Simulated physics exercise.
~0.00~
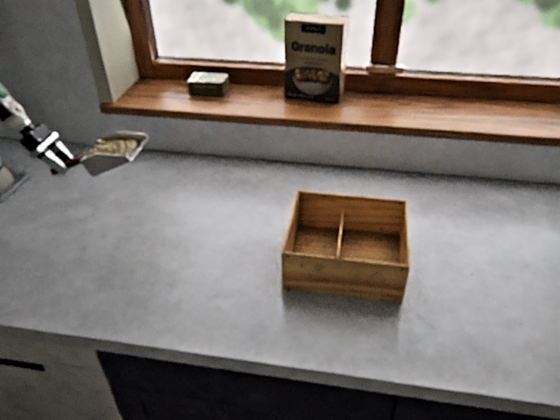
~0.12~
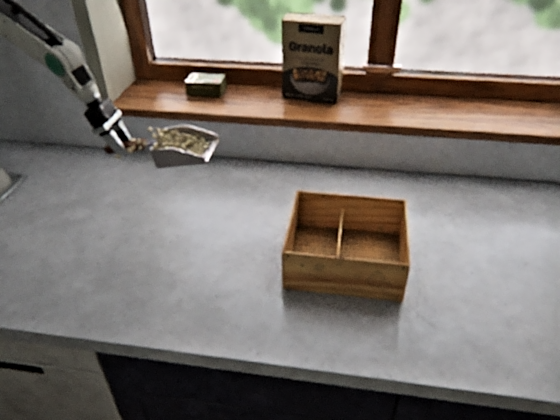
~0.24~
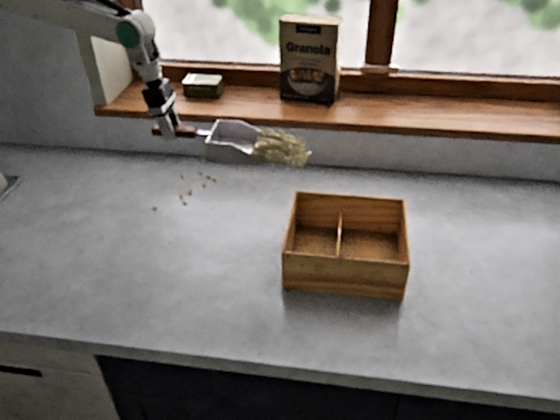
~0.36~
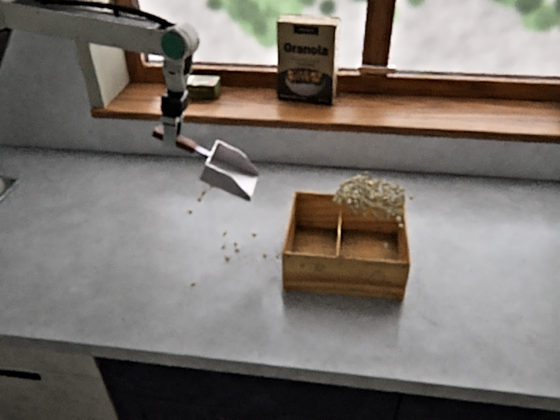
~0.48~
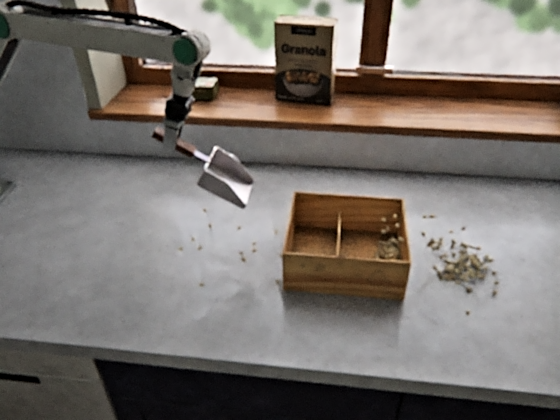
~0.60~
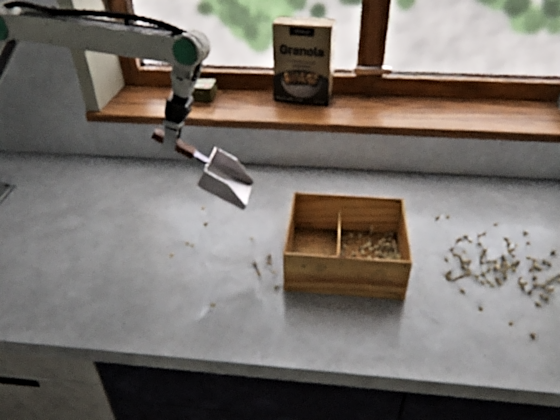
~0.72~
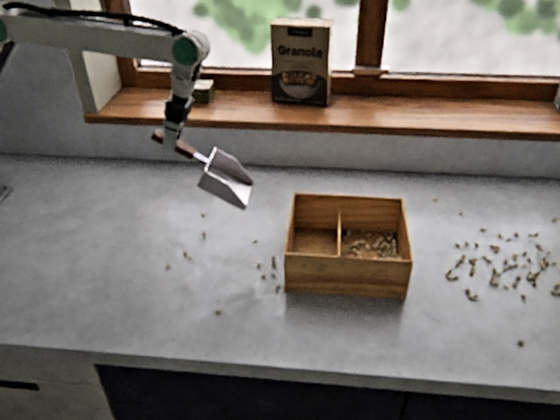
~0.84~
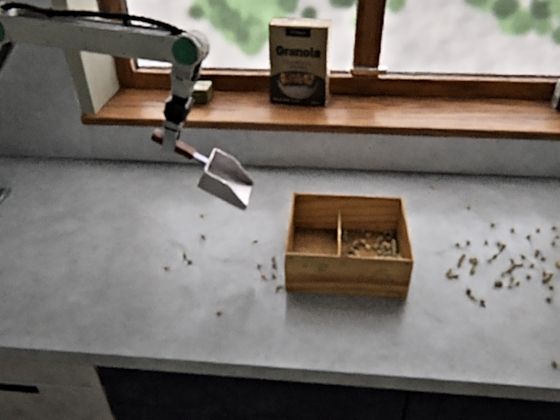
A robot arm carries a metal scoop of dried beans rightward over a gray counter and tips it, flinging them toward a divided wooden box; some settle in its right compartment, while many scatter on the counter beyond and a few lie to the left.
